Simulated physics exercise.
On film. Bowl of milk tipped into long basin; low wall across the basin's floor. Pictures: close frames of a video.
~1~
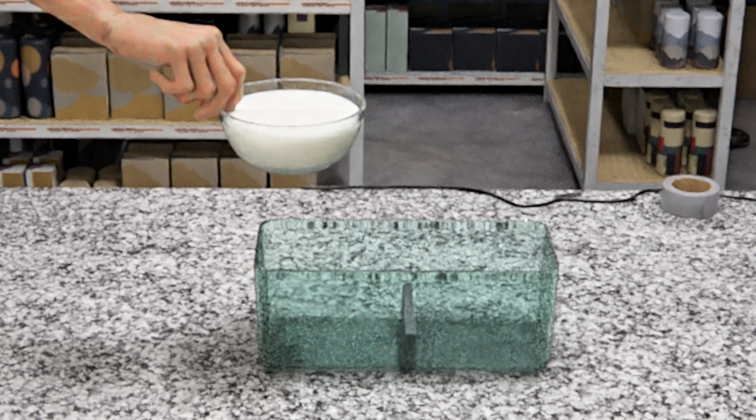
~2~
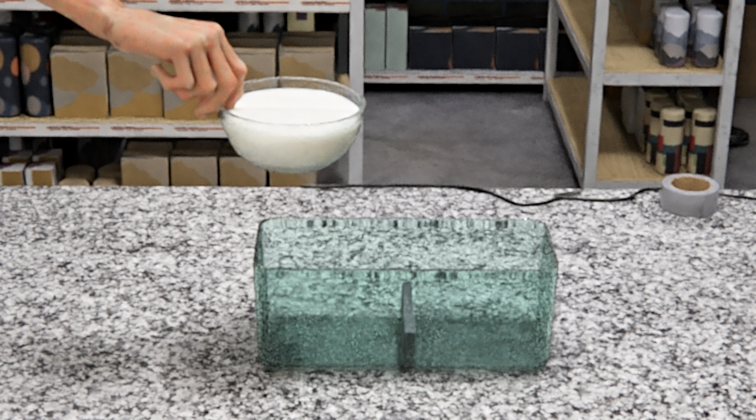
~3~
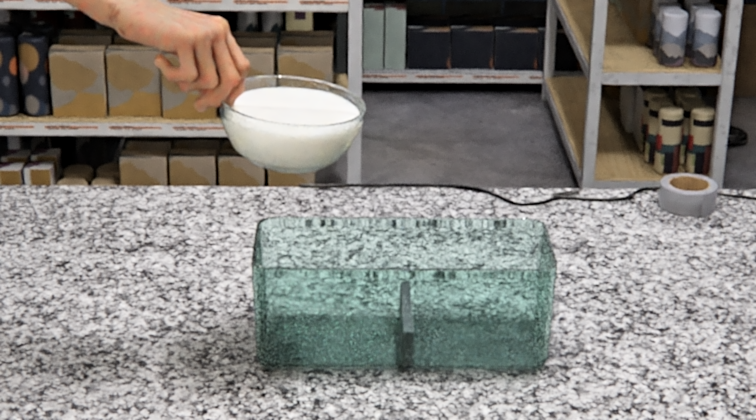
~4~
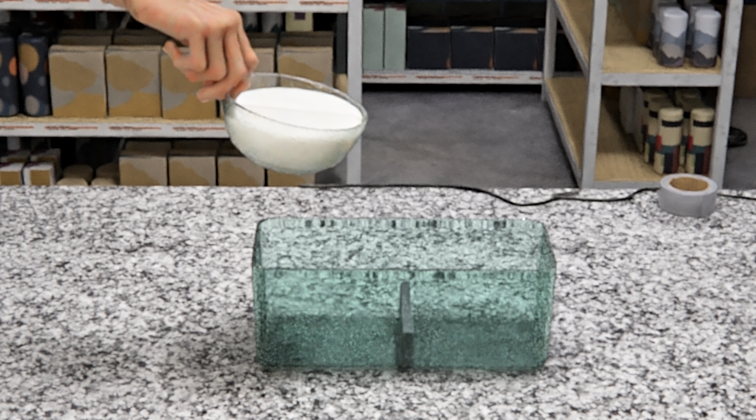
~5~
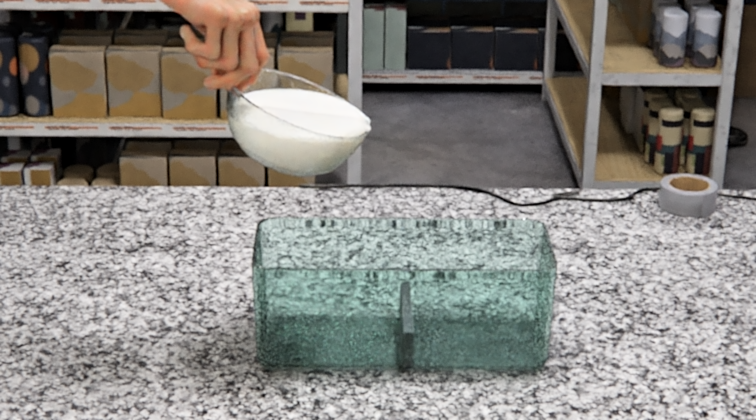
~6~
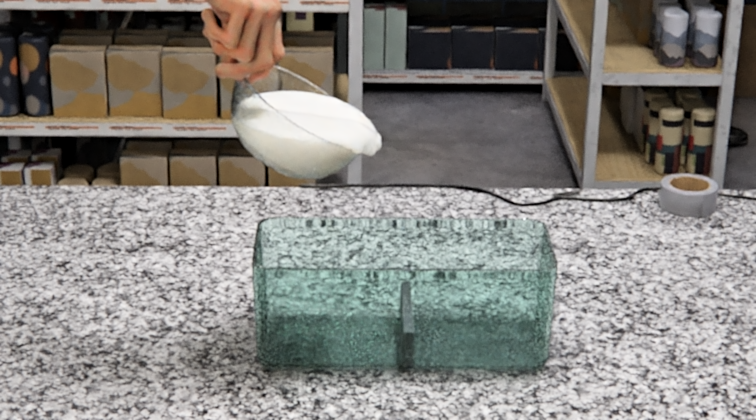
The clip shows a hand holding a glass bowl of milk above a green, textured glass basin with a low wall across its floor, then gradually tilting the bowl to the right until the milk reaches its lowered rim.
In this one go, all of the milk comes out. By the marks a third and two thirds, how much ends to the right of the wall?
The share right of the wall fails to exceed two thirds but reaches one third.
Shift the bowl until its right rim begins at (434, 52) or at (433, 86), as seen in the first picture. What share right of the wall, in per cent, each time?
Roughly 80 per cent, and 75 per cent.
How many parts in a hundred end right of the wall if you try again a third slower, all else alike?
It comes to about 60 per cent.
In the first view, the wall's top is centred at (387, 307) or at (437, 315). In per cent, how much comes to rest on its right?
In order, near 70 and 25 in a hundred.
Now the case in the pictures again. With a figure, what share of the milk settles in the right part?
I'd put it at around 50 %.
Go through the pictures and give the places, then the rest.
In the first picture, it leans 0°; its right rim is at (364, 104); the milk meets the walls at (223, 109) and (361, 110); the long basin's rim runs from (257, 246) to (552, 247); the wall's top is at (409, 309).
In the second picture, it leans 1°; its right rim is at (364, 105); the milk meets the walls at (223, 107) and (361, 110).
In the third picture, it leans 6°; its right rim is at (364, 109); the milk meets the walls at (223, 105) and (361, 112).
In the fourth picture, it leans 12°; its right rim is at (366, 118); the milk meets the walls at (226, 103) and (363, 115).
In the fifth picture, it leans 21°; its right rim is at (367, 129); the milk meets the walls at (231, 104) and (365, 121); 2 per cent is over the edge.
In the sixth picture, it leans 32°; its right rim is at (366, 142); the milk meets the walls at (234, 107) and (352, 125); 9 per cent is over the edge.
A moment on, the bowl is tipped on its side and 11 per cent is still to pour, 13 is left of the wall and 38 right of it.
Next, the bowl is tipped right over and 0 per cent is still to pour, 42 is left of the wall and 51 right of it.
Then the bowl is tipped right over and 0 per cent is still to pour, 46 is left of the wall and 50 right of it.
Later the bowl is tipped right over and 0 per cent is still to pour, 46 is left of the wall and 50 right of it.
At rest 46 per cent lies left of the wall, 50 right of it and 3 outside.
